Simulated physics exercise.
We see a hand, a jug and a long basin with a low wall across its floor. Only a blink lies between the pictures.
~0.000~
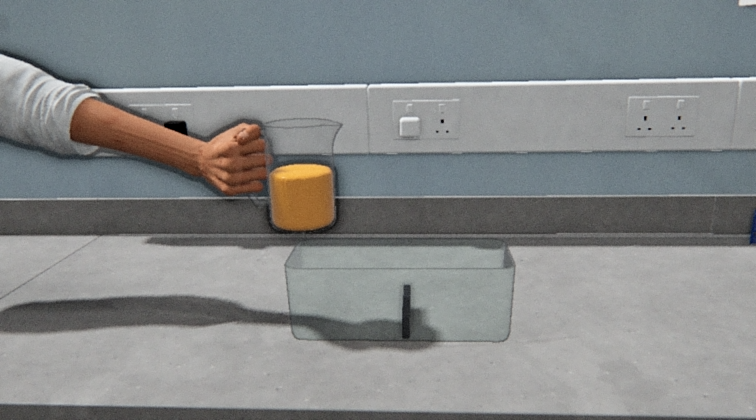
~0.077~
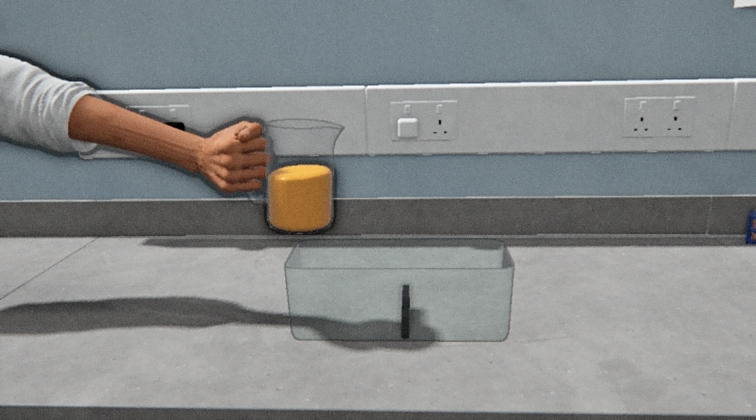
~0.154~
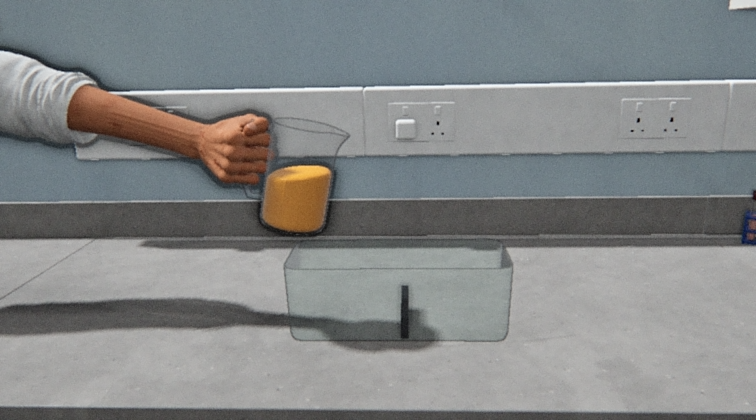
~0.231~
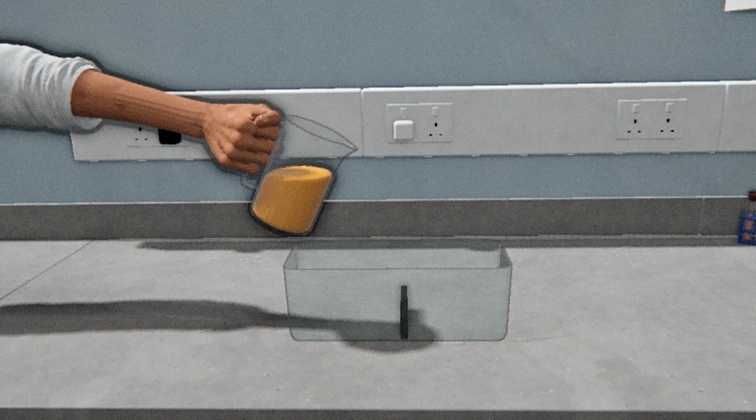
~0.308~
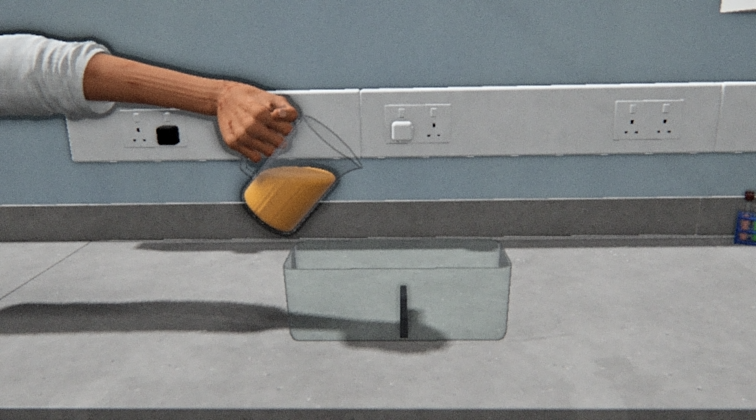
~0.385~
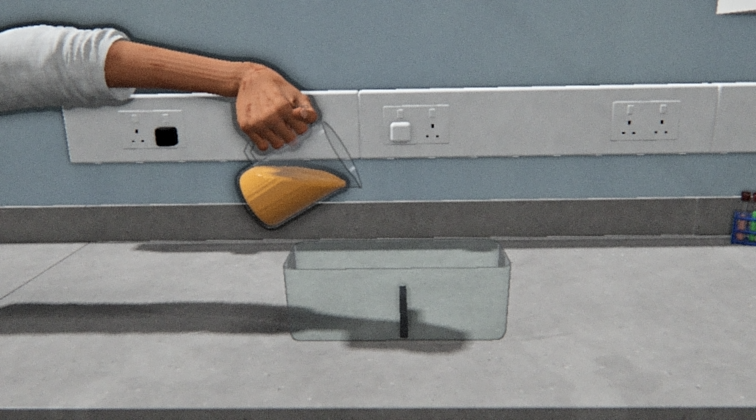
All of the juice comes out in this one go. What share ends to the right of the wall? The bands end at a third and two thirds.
It comes to less than a third.
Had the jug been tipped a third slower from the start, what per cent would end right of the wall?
It comes to 20 per cent or so.
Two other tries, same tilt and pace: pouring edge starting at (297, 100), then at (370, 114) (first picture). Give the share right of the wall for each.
Near 15 % and 90 %.
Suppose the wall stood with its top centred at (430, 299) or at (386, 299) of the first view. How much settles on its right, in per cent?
Near 10 % and 75 %.
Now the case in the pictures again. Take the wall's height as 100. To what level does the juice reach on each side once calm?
Near 60 on the left, 10 on the right.
A moment on, the jug is tipped right over and 66 per cent is still to pour, 13 is left of the wall and 0 right of it.
Next, the jug is tipped right over and 19 per cent is still to pour, 61 is left of the wall and 6 right of it.
Then the jug is tipped right over and 3 per cent is still to pour, 76 is left of the wall and 13 right of it.
Later the jug is tipped right over and 0 per cent is still to pour, 80 is left of the wall and 14 right of it.
At rest 79 per cent lies left of the wall, 15 right of it and 5 outside.
